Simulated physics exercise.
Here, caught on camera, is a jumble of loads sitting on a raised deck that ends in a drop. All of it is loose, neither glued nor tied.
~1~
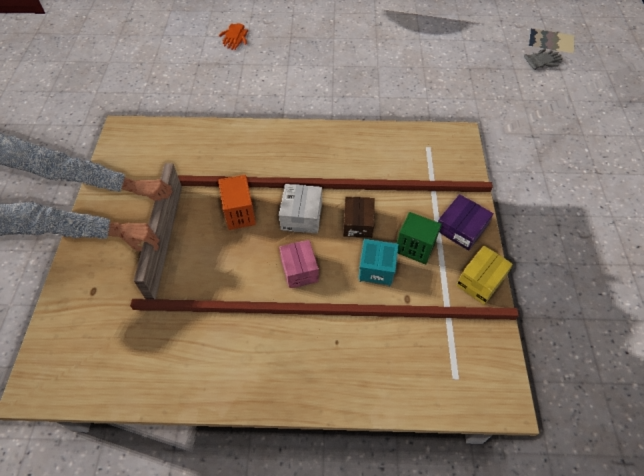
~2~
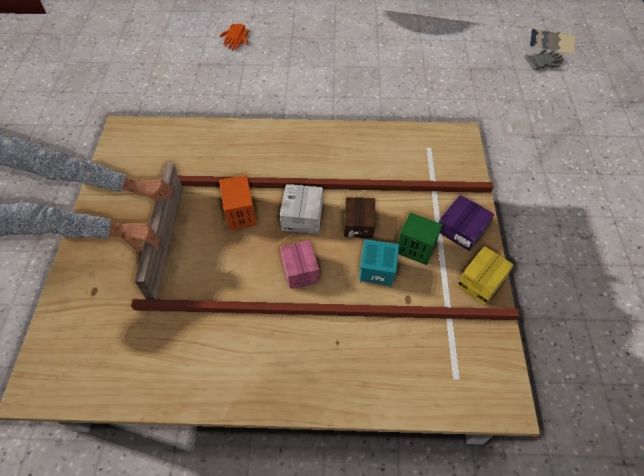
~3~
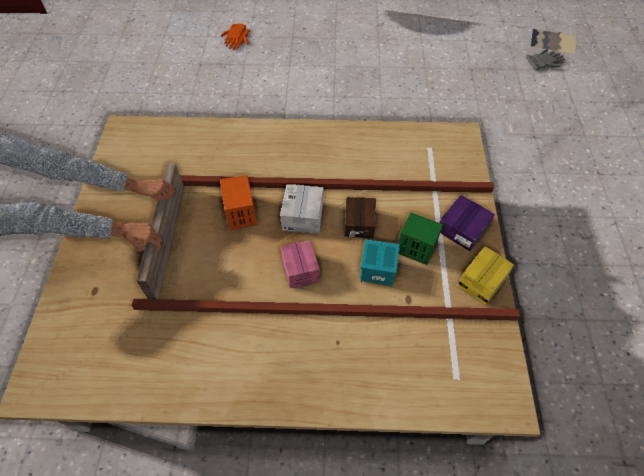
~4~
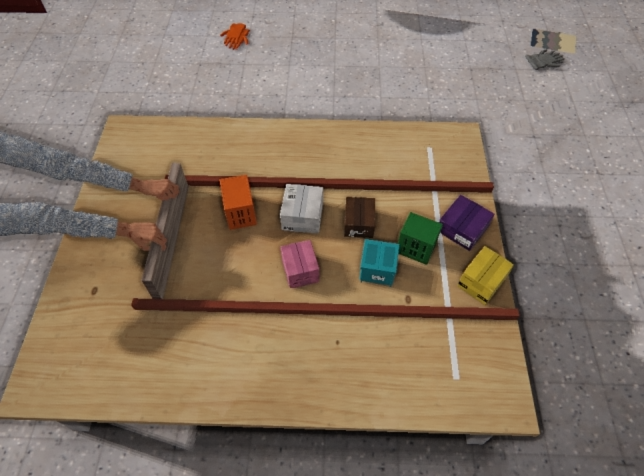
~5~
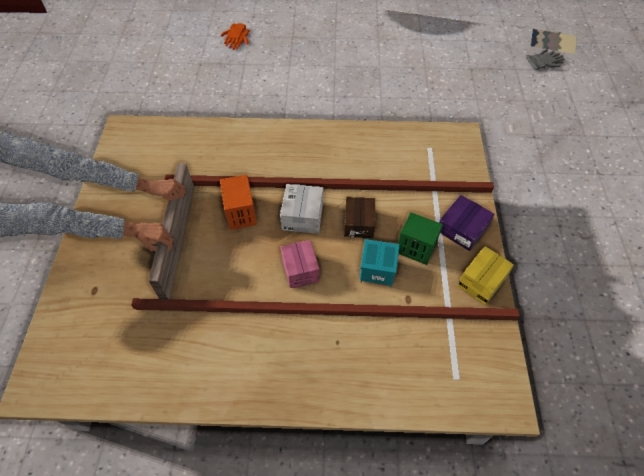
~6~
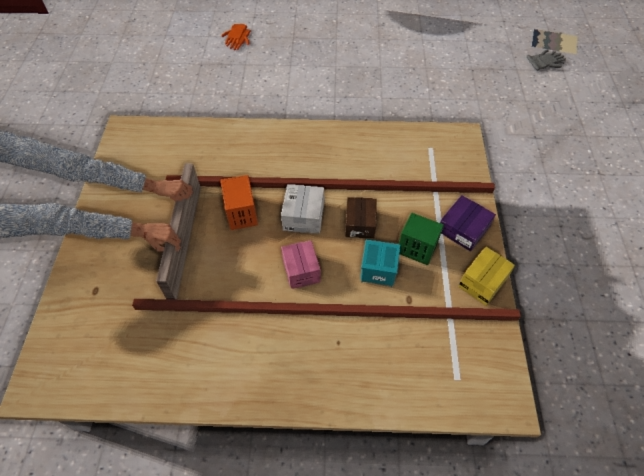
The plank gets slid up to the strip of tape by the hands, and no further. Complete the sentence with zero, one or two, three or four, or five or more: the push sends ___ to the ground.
The push sends three or four to the ground.
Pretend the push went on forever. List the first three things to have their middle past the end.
First the purple box, then the yellow box, then the brown parcel.
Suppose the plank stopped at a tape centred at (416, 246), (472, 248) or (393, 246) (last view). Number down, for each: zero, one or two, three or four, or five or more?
Going through the places as listed, I'd say either one or two, then five or more, then 1 or 2.
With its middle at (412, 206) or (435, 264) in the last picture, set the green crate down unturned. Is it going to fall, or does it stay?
It topples off, then topples off.
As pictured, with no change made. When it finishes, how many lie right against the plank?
2 in contact.
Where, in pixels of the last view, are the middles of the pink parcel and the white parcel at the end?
I'd put one at around (463, 272) and the other at around (487, 213).
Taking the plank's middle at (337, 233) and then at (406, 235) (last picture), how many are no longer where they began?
6 at one spot and 8 at the other.
Soon after, none off yet; yellow box at rest near (486, 276); purple box at rest near (466, 223); green crate at rest near (420, 239).
Then, none off yet; yellow box at rest near (486, 276); purple box moved a little near (479, 222); green crate moved about its own width near (440, 245).
At rest, the number that fall off is three or four; fallen, brown parcel, green crate, purple box and yellow box.
